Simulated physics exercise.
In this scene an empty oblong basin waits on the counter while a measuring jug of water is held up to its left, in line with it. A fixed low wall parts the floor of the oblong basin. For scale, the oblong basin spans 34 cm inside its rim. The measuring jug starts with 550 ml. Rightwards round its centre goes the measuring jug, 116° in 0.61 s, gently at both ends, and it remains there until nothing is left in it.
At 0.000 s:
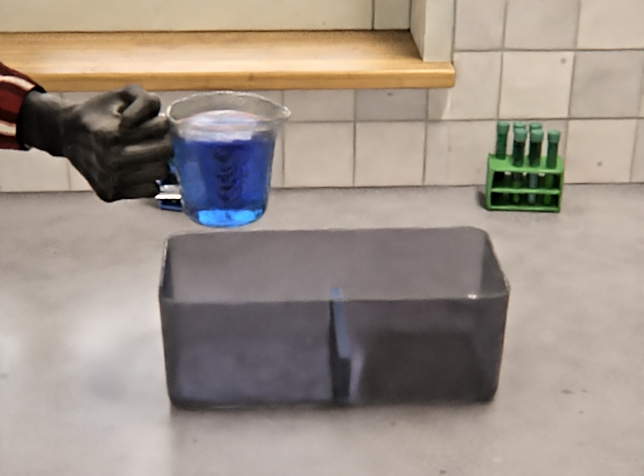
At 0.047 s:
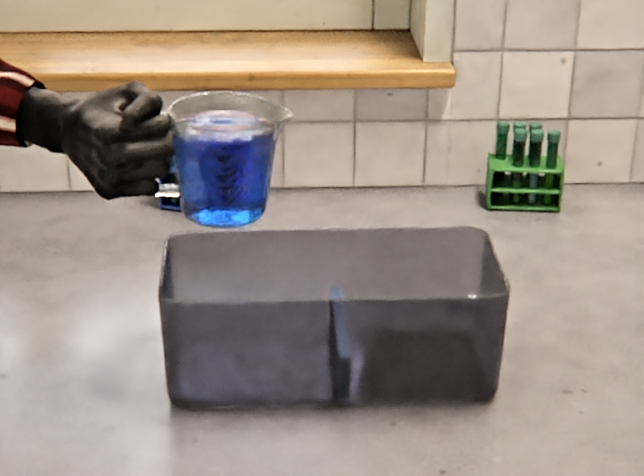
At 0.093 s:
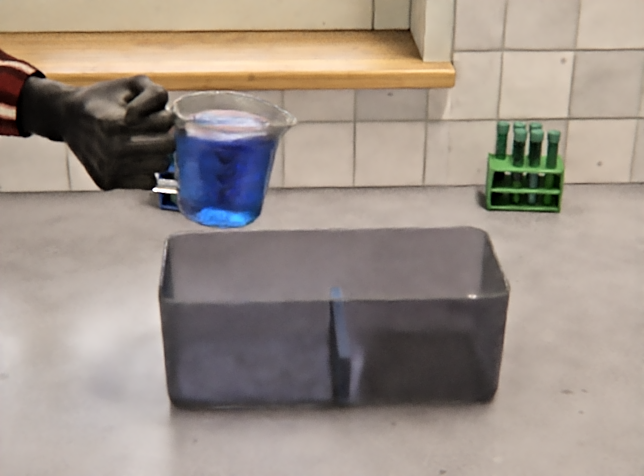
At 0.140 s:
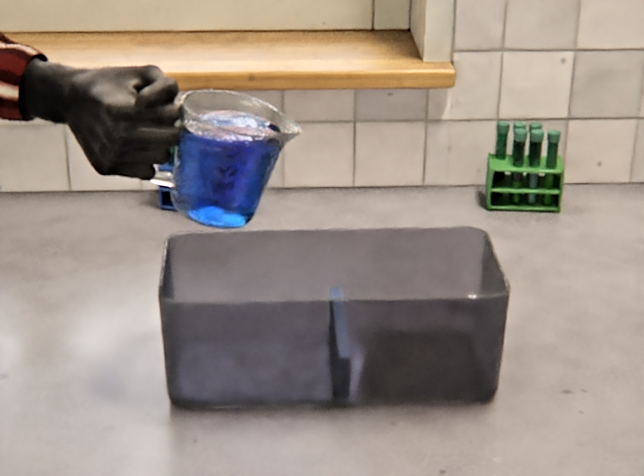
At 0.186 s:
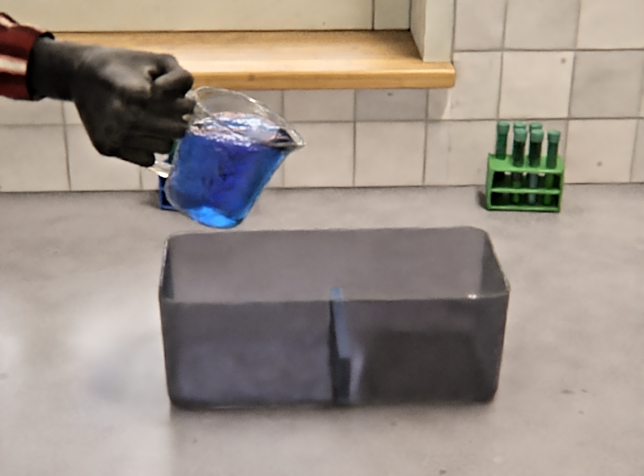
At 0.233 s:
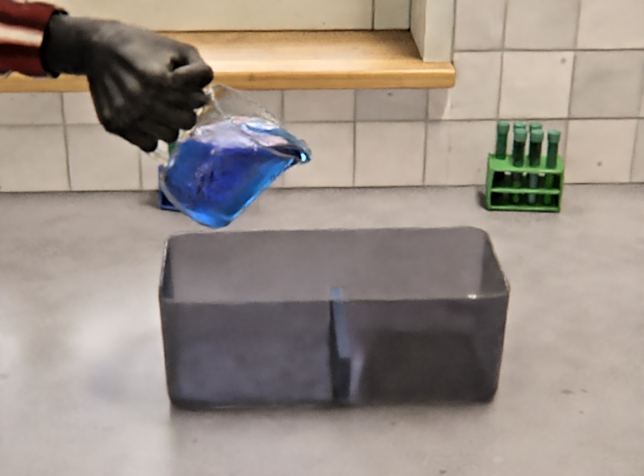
On a grey counter against a pale tiled wall with a wooden sill, seen from the front and slightly above, the camera stays still. A black-gloved hand in a dark red sleeve holds a clear jug of blue liquid at the left, above an empty grey see-through oblong basin, with a green rack of tubes at the right. The hand rises slightly and tilts the jug rightwards, slowly then more steeply, the liquid reaching its lip.
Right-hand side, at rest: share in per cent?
35 per cent.
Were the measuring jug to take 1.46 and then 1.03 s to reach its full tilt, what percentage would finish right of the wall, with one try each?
Respectively about 70 and 55 percent.
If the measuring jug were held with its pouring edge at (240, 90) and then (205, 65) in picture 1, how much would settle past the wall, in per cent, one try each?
Try 1: Approx. 5 %; try 2: Approx. 5 %.
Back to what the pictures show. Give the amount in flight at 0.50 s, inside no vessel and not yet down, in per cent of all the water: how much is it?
Roughly 24 percent.
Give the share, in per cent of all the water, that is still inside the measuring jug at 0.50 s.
I'd estimate some 38 % remains.
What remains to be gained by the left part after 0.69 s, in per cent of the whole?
About 4 per cent.
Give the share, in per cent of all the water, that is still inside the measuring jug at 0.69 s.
Around 3 percent of it.
After 0.50 s the tilt is 106° and 38 per cent is still to pour, 11 is left of the wall and 28 right of it.
After 0.69 s the tilt is 116° and 3 per cent is still to pour, 59 is left of the wall and 34 right of it.
After 0.89 s the tilt is 116° and 0 per cent is still to pour, 62 is left of the wall and 35 right of it.
After 1.11 s the tilt is 116° and 0 per cent is still to pour, 63 is left of the wall and 35 right of it.
In the end 63 per cent lies left of the wall, 35 right of it and 2 outside.
